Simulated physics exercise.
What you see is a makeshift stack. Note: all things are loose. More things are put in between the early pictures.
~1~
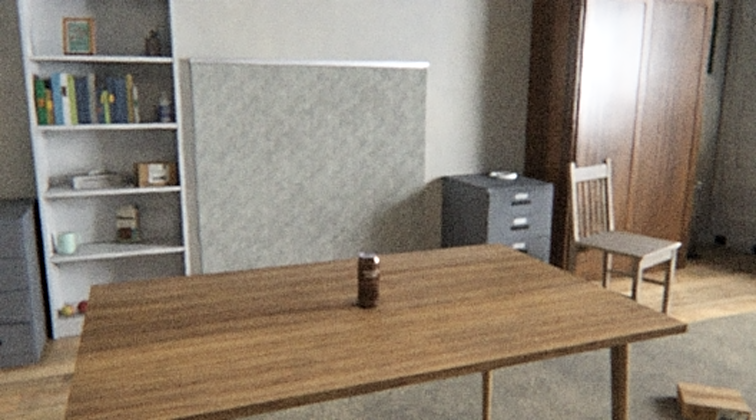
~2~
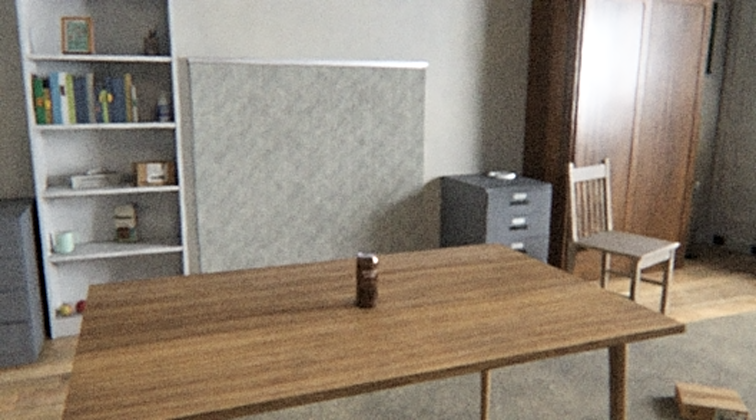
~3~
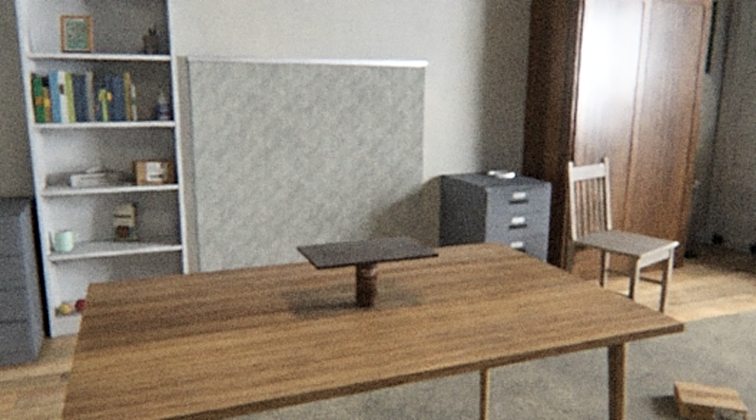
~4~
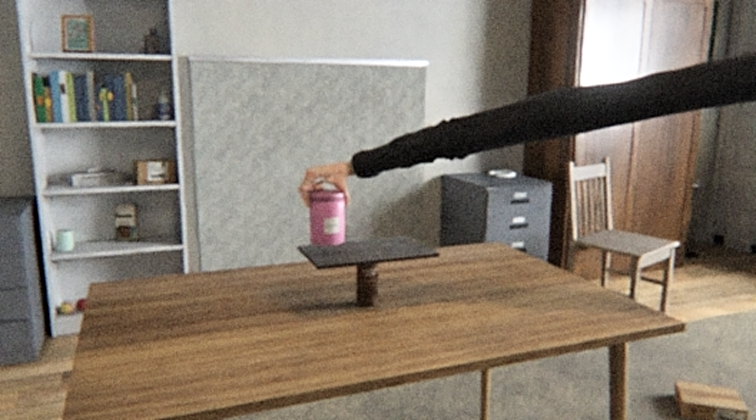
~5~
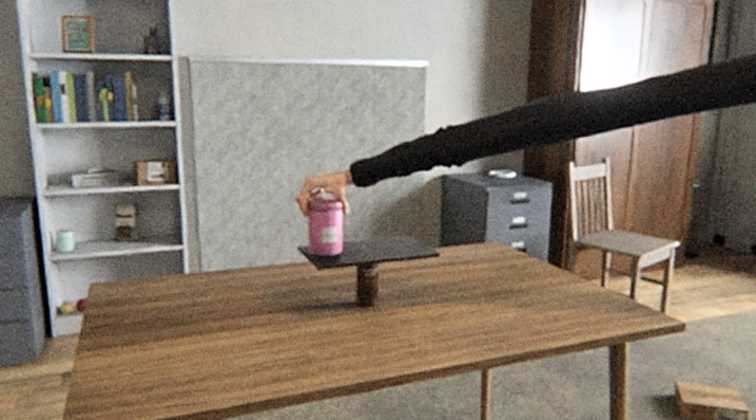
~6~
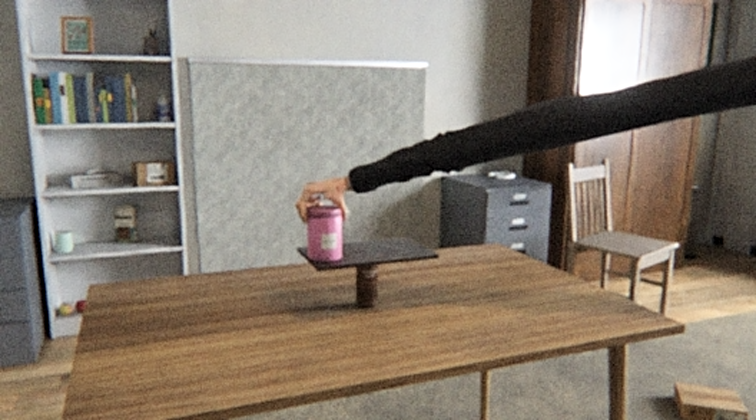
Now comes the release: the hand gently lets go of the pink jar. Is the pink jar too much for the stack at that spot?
Seems it proves too shaky for that.
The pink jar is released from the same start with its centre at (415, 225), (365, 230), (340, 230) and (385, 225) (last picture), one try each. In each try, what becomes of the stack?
The stack tumbles down the first time, remains standing the second, tumbles down the third and tumbles down the fourth.
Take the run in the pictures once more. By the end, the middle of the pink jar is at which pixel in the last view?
Near (270, 308).
Then, 0.30 s past the last view, pink jar now fallen; black board rocked 39° from its first pose.
Then, 0.50 s past the last view, black board rocked 62° from its first pose.
Then, 0.70 s past the last view, black board now fallen; brown can rocked 64° from its first pose.
Then, 0.80 s past the last view, brown can now fallen.
Finally, fallen, pink jar, brown can and black board. Final places as the last picture's camera would see them, pink jar near (270, 308). The stack gives way.
